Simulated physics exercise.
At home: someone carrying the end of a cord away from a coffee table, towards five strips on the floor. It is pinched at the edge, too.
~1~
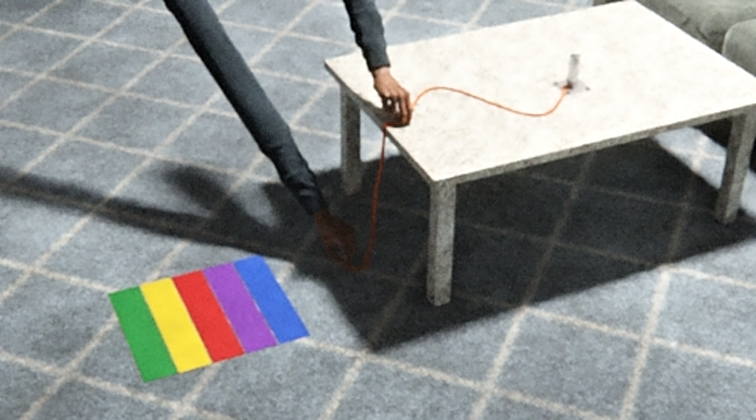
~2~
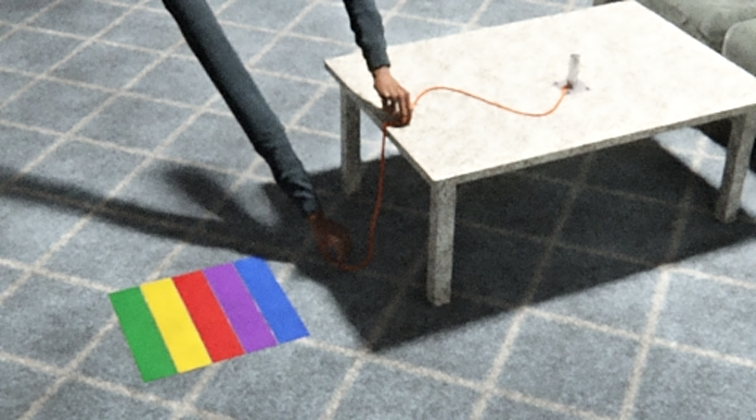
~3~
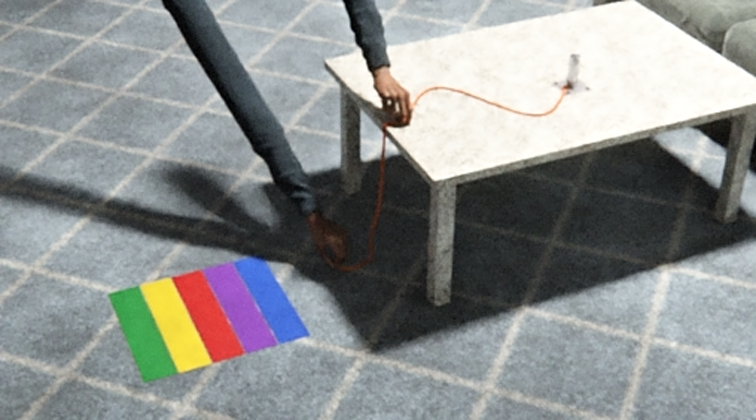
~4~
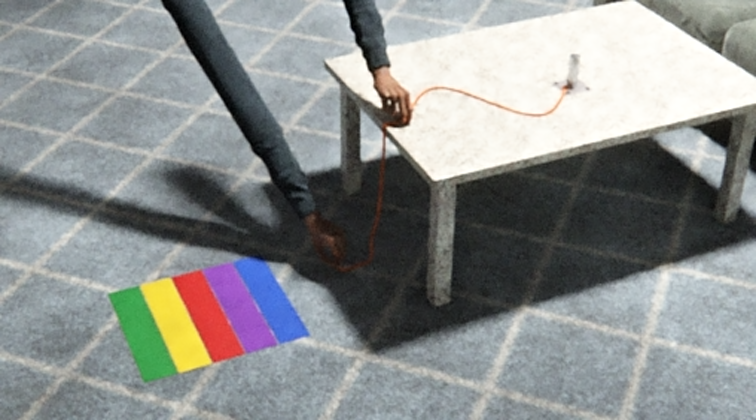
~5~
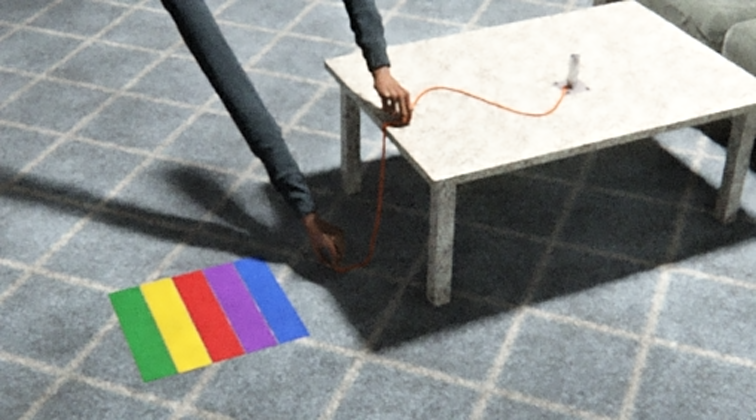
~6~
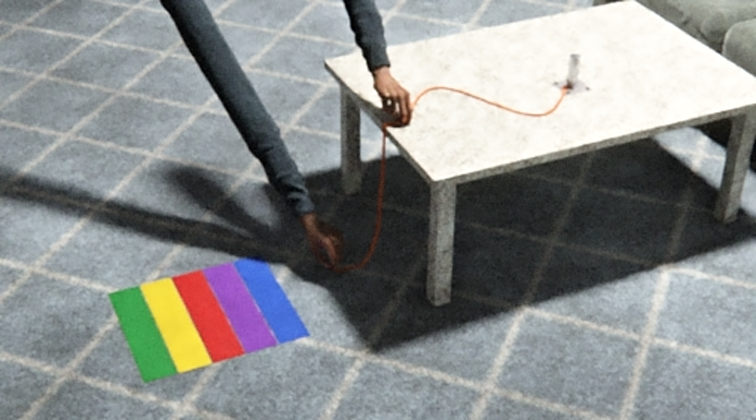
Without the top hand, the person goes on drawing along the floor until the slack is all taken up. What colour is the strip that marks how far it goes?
That strip is green.
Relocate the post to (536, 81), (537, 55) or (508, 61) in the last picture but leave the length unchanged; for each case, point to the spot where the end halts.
The places come out near (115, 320), (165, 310) and (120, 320).
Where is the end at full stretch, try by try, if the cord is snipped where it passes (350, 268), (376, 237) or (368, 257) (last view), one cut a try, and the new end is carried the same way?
In that order: (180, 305), (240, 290) and (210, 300).
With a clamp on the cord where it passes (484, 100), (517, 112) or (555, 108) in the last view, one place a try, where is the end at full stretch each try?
First (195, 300), next (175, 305), last (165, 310).
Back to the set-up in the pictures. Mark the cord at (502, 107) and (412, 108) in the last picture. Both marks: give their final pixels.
(469, 107), then (355, 150).
Soon after, end near (199, 300); over red.
Then, end near (165, 309); over yellow.
At full stretch, end near (144, 315); over green. It gets as far as the green strip.
